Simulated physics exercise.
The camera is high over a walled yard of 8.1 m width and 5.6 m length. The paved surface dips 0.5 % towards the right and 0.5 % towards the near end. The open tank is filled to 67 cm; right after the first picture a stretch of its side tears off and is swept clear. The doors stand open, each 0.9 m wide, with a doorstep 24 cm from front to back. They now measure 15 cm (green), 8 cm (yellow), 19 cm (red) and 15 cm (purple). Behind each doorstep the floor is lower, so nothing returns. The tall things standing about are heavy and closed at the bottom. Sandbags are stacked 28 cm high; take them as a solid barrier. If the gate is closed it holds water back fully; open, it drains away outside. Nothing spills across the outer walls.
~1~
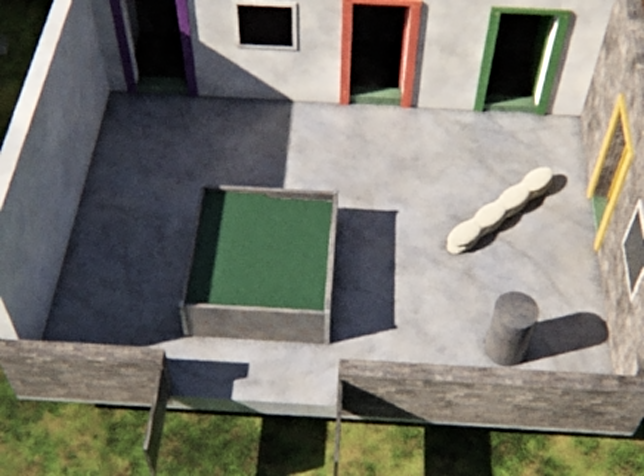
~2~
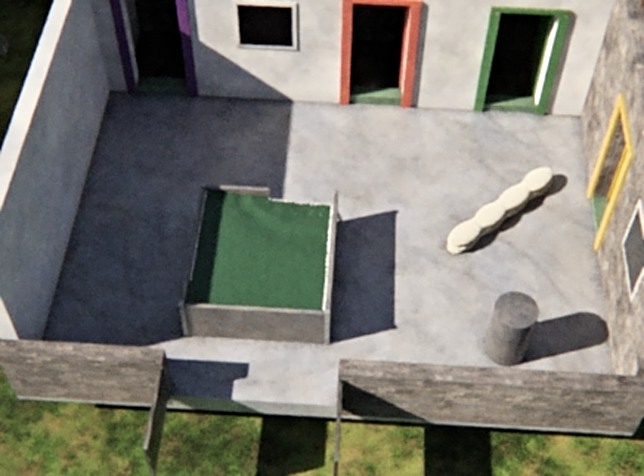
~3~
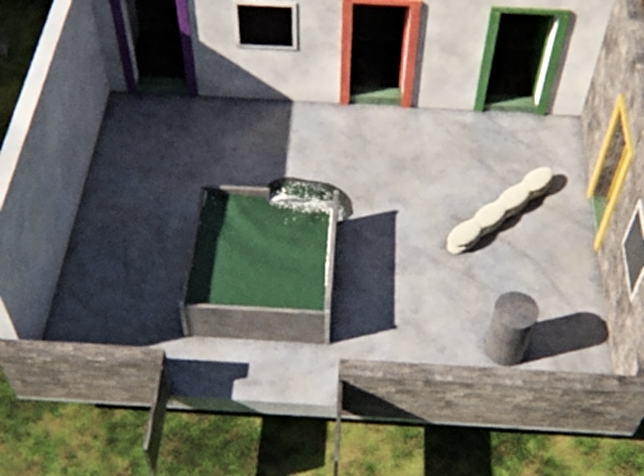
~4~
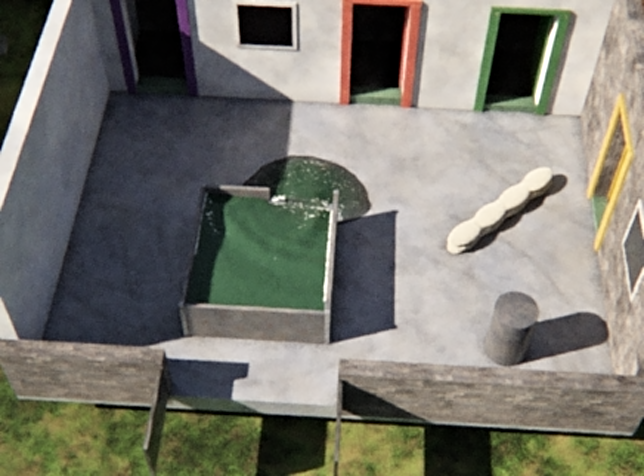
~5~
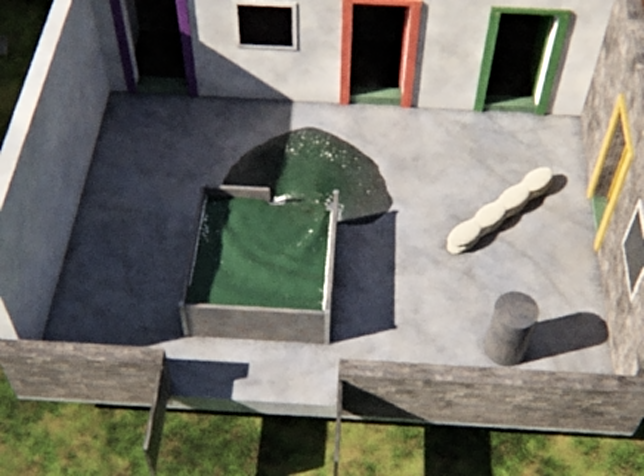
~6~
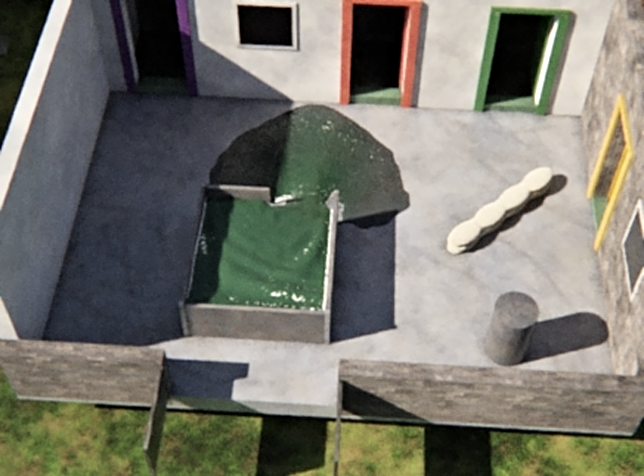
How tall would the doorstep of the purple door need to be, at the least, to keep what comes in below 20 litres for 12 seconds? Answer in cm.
Some 6.5 cm above the ground.
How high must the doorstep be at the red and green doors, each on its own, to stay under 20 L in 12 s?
About 22 cm at red and 10.0 cm at green.
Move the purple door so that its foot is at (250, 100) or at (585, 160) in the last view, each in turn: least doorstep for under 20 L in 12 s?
About 17 and 17 cm.
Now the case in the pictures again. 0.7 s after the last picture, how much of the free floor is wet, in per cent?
About 20 per cent.
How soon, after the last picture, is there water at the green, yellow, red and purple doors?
Arrival: Green 1.1 s, yellow 2.4 s, red 0.2 s, purple 1.1 s.
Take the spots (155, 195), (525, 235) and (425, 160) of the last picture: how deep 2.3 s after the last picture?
In that order: 0, 0 and 2 cm.
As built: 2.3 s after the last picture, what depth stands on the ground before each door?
In cm: Green 10, yellow 0, red 21, purple 8.
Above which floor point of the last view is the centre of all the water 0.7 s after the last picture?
Around (283, 237).
Then, 0.7 s after the last picture water covers 20 % of the floor, deepest (37 cm) near (308, 215); it has not reached the purple door.
Then, 2.3 s after the last picture water covers 35 % of the floor, deepest (28 cm) near (571, 115); 8 cm at the purple door, 0 litres in over its 15 cm doorstep.
Then, 11.3 s after the last picture water covers 95 % of the floor, deepest (10 cm) near (449, 397); 4 cm at the purple door, 0 litres in over its 15 cm doorstep.
At the purple door as built, the water peaked near 9 cm, 3.9 s after the last picture.
With a doorstep of 6 cm, 25 litres would have come in within the 12 s; with 8 cm, 11 litres. So under 20 litres takes about 6.5 cm.
